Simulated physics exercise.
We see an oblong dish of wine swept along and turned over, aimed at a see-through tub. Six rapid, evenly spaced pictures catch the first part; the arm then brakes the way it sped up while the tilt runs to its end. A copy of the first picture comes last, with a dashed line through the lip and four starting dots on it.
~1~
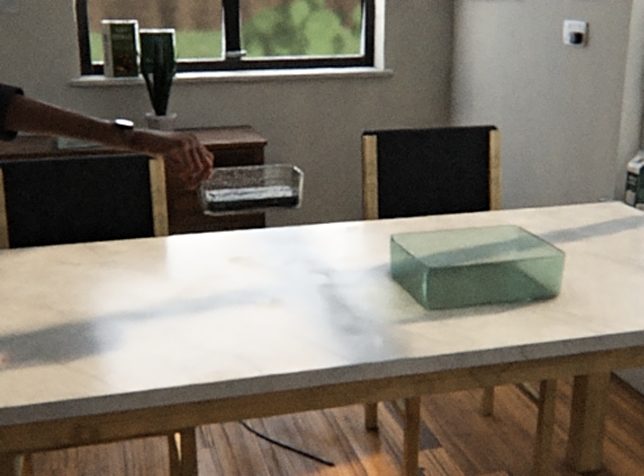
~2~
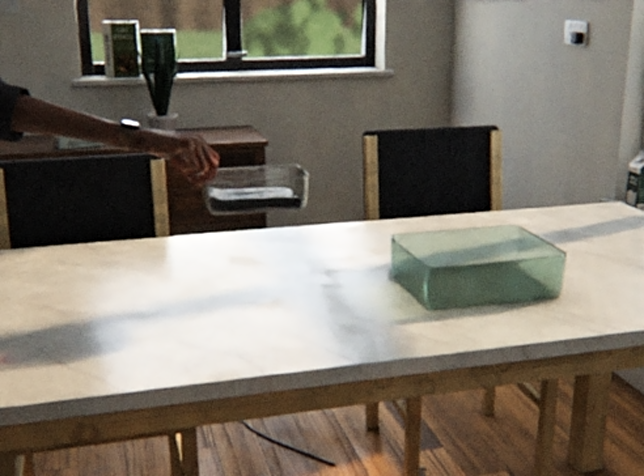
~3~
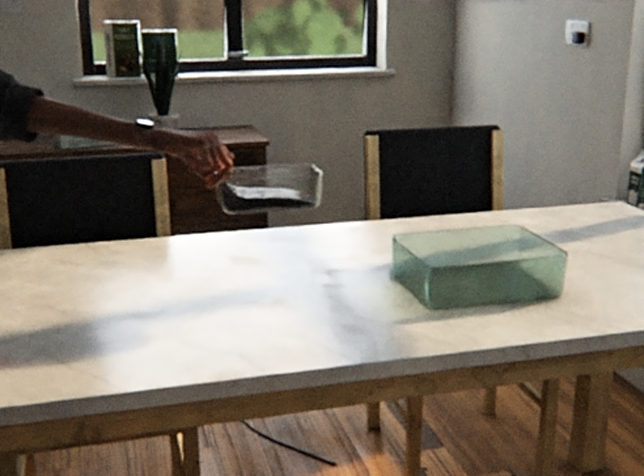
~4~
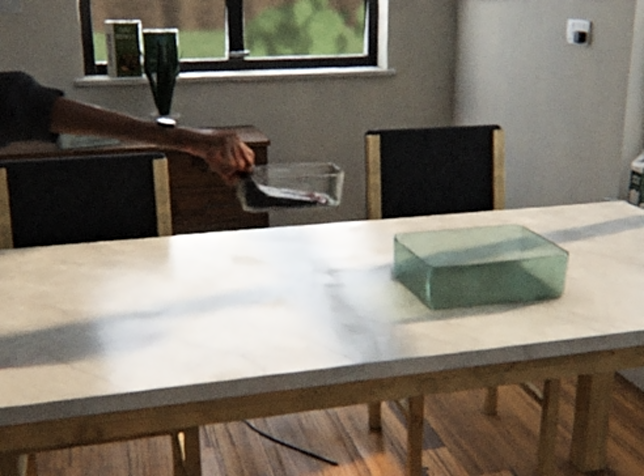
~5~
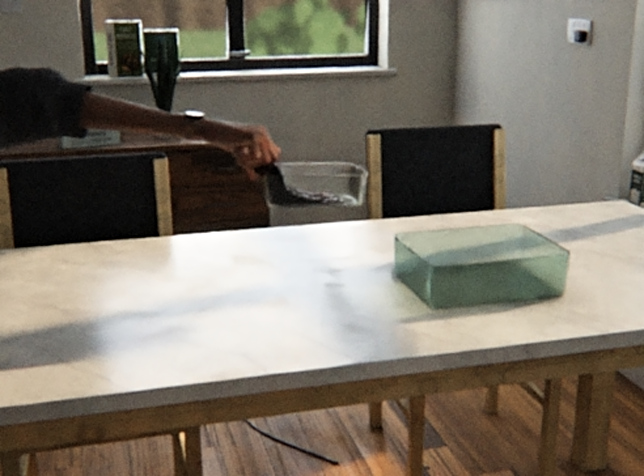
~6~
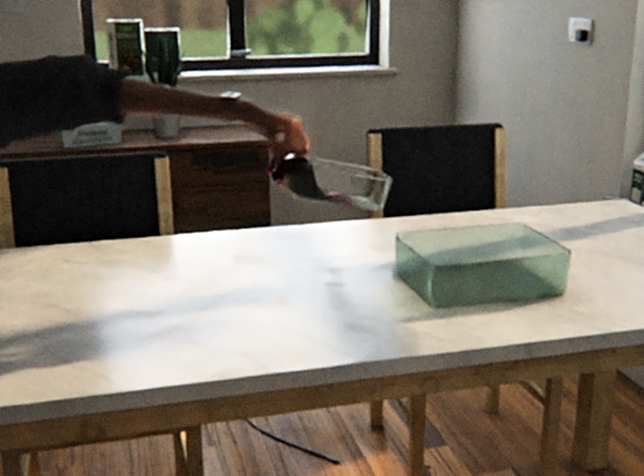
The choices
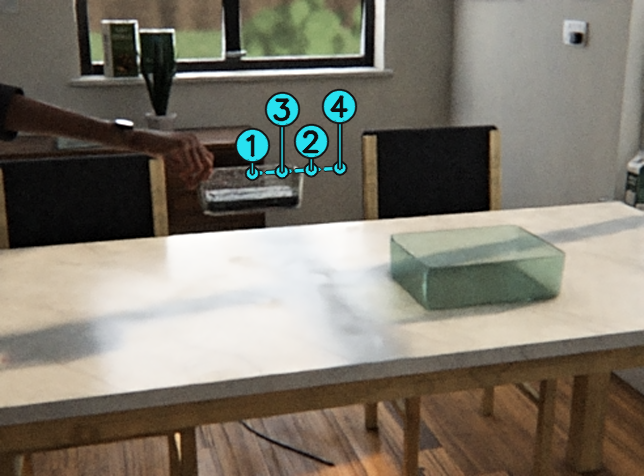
In a room with a window and black-backed chairs, an arm reaching in from the left carries a clear rectangular dish of dark liquid rightward above a pale table toward a greenish see-through tub, tilting the dish slightly.
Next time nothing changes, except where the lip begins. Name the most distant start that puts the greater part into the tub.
Use spot 3.
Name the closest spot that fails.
It is 1.
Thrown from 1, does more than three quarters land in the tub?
No.
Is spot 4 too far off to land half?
No, that is safe.
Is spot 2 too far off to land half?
No, not at all.
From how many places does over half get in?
Three.
On the marked copy, 1 at (252, 173); 2 at (311, 169); 3 at (282, 171); 4 at (339, 168).
For spot 1, about 27 % lands in the tub, 68 % falls short and 5 % goes beside or beyond.
For spot 2, about 71 % lands in the tub, 17 % falls short and 12 % goes beside or beyond.
For spot 3, about 68 % lands in the tub, 21 % falls short and 11 % goes beside or beyond.
For spot 4, about 65 % lands in the tub, 14 % falls short and 21 % goes beside or beyond.
